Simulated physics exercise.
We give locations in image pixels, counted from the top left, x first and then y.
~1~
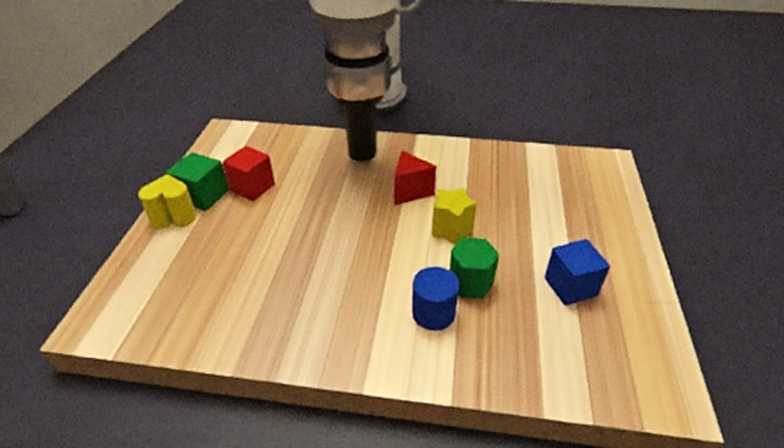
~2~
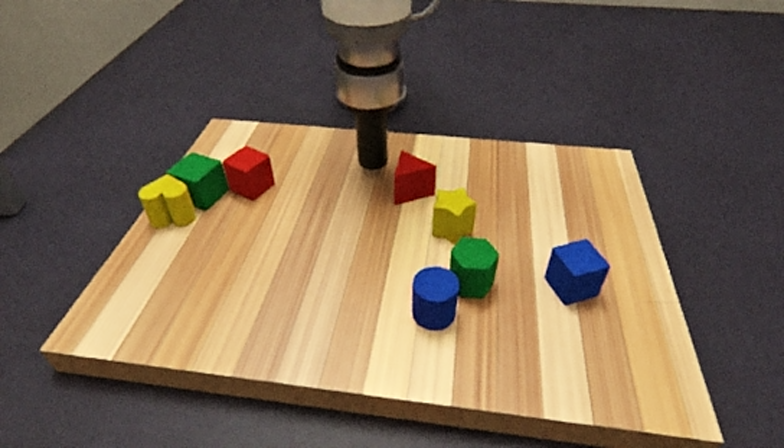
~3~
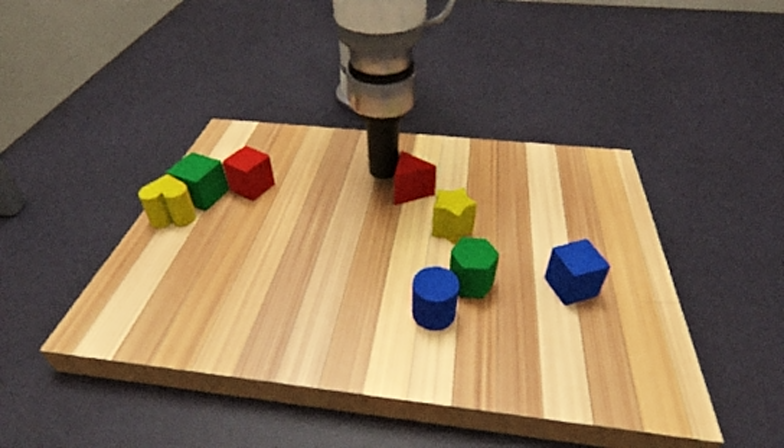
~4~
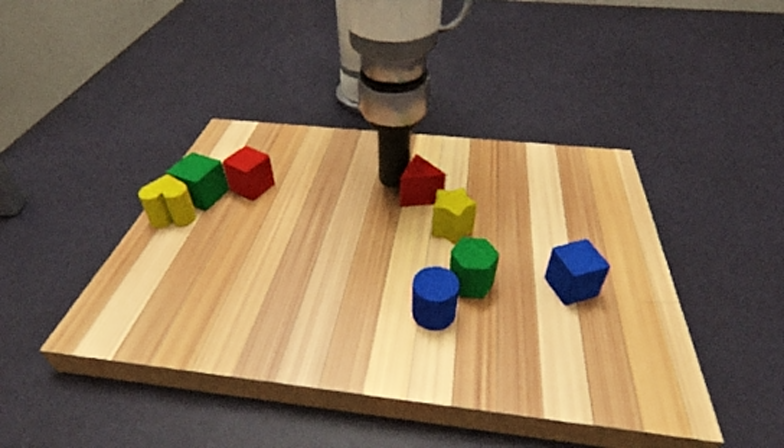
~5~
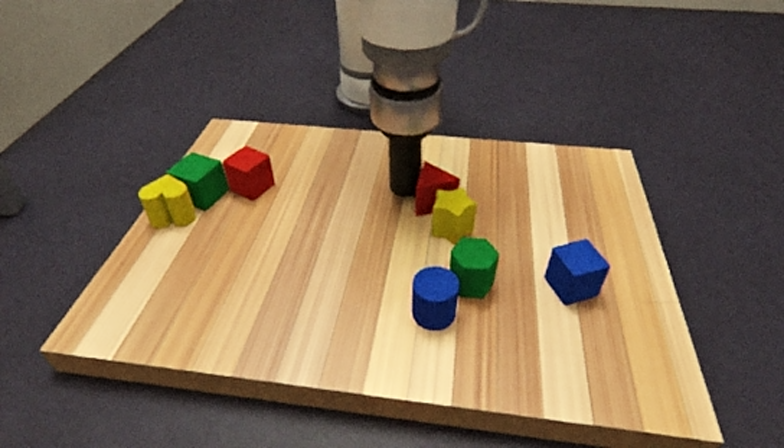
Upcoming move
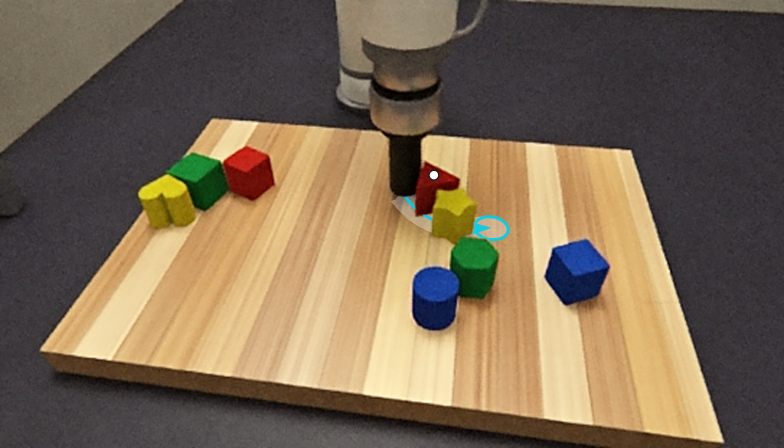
A dark robotic tool tip moves right and slightly toward the viewer over a striped wooden board scattered with red, yellow, green and blue blocks. It reaches the red triangular piece and nudges it a short way right, close to the yellow star block, while the other blocks stay still.
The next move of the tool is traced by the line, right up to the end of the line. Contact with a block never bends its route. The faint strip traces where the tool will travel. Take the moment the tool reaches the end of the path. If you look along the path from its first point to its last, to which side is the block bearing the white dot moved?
It's going to go left.
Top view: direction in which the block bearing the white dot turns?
Verdict: Counterclockwise.
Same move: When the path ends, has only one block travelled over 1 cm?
No, I don't think so.
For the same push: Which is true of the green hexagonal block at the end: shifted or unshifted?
At the end of the path, it will still be in place.
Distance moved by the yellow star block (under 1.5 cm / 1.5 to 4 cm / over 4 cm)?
It ends over 4 cm away.
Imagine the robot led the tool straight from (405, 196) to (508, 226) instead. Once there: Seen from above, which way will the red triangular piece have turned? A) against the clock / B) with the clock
Option B.
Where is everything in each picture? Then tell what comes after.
The first frame shows tool's lower end (363, 153); red triangular piece (411, 164); yellow star block (454, 200); green hexagonal block (475, 252).
The second frame shows tool (373, 162); blocks still.
The third frame shows tool (384, 170); blocks still.
The fourth frame shows tool (394, 179); red triangular piece (421, 168).
The fifth frame shows tool (405, 187); red triangular piece (434, 175); yellow star block (454, 200); green hexagonal block (475, 252).
Drawn move, from (405, 196) over (424, 215) and (456, 227) to (491, 228); the dot is on the red triangular piece.
The first path, step by step. One third of the way, tool (425, 206); red triangular piece (457, 183); yellow star block (467, 207), turned 15° clockwise.
Two thirds of the way, tool (458, 217); red triangular piece (483, 185), turned 50° anticlockwise; yellow star block (492, 217), turned 65° clockwise.
At the end, tool (493, 218); red triangular piece (506, 180), turned 80° anticlockwise; yellow star block (513, 224), turned 115° clockwise; green hexagonal block still.
